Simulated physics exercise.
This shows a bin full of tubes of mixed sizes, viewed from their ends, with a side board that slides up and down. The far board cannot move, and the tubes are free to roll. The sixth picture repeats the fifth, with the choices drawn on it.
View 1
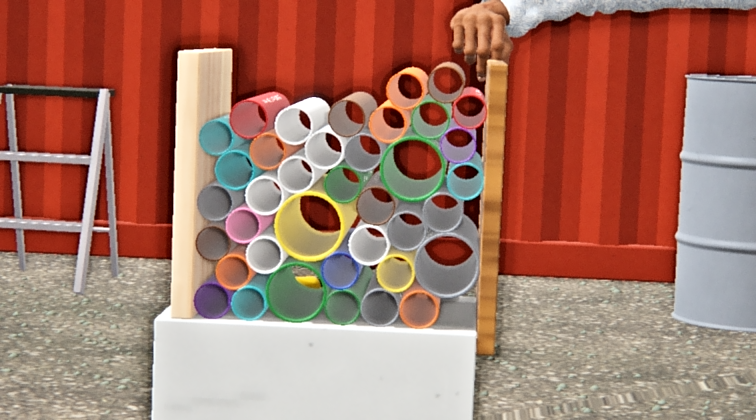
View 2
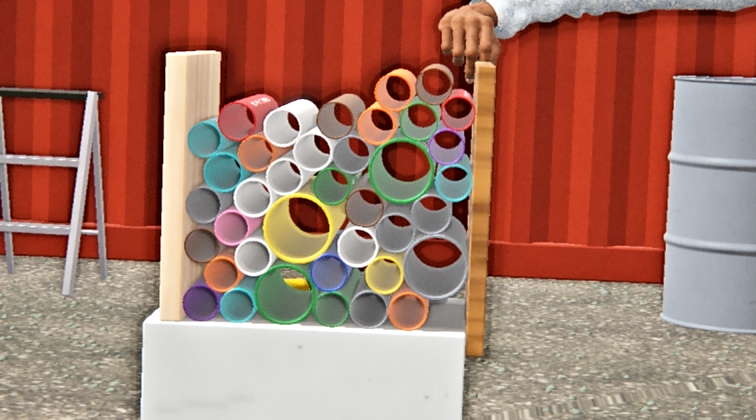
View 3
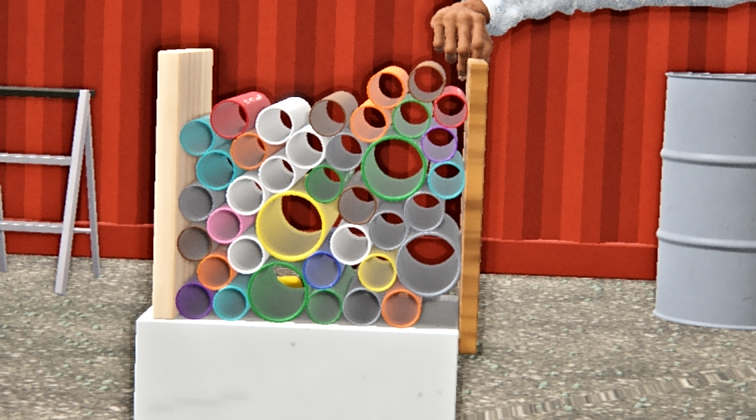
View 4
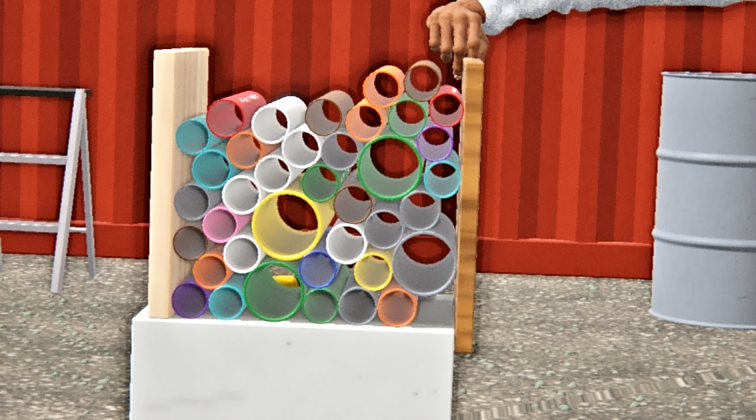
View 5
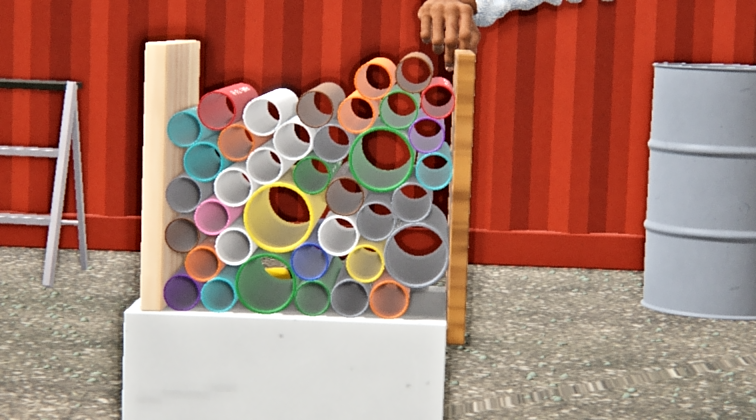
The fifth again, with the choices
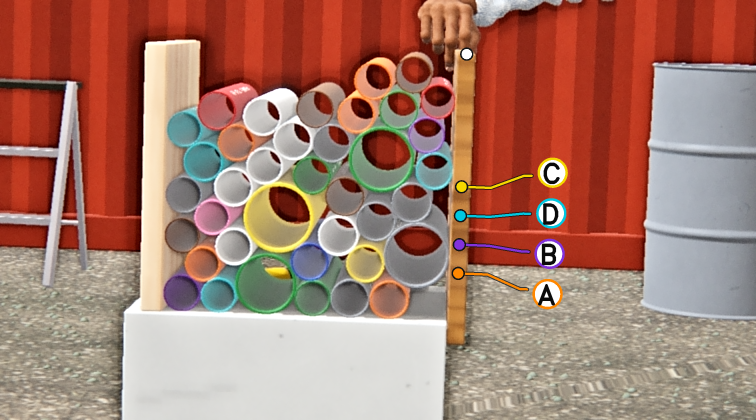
In front of a red corrugated wall on gravelly ground, a white block is seen from the front at roughly level height. On it, open-ended tubes in white, grey, green, yellow, orange, turquoise and other colours are stacked between a pale board at left and a browner board at right, where a hand rests near the top. The camera shifts slightly, carrying everything a little leftward, while the tubes and boards barely move.
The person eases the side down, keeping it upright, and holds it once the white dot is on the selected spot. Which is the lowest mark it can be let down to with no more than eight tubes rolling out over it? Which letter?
At most to D.
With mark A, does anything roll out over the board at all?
Yes.
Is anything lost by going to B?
Yes.
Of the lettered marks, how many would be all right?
The number is two.
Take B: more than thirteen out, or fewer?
It loses fewer than thirteen.
On the copy, A at (458, 273); B at (460, 245); C at (462, 187); D at (461, 216); the white dot at (467, 54).
On D. First, top of the board (455, 124).
Then, top of the board (452, 204).
Finally, top of the board (451, 215), six out over the board.
By contrast, A more than eight out over the board; B more than eight out over the board; C two out over the board.
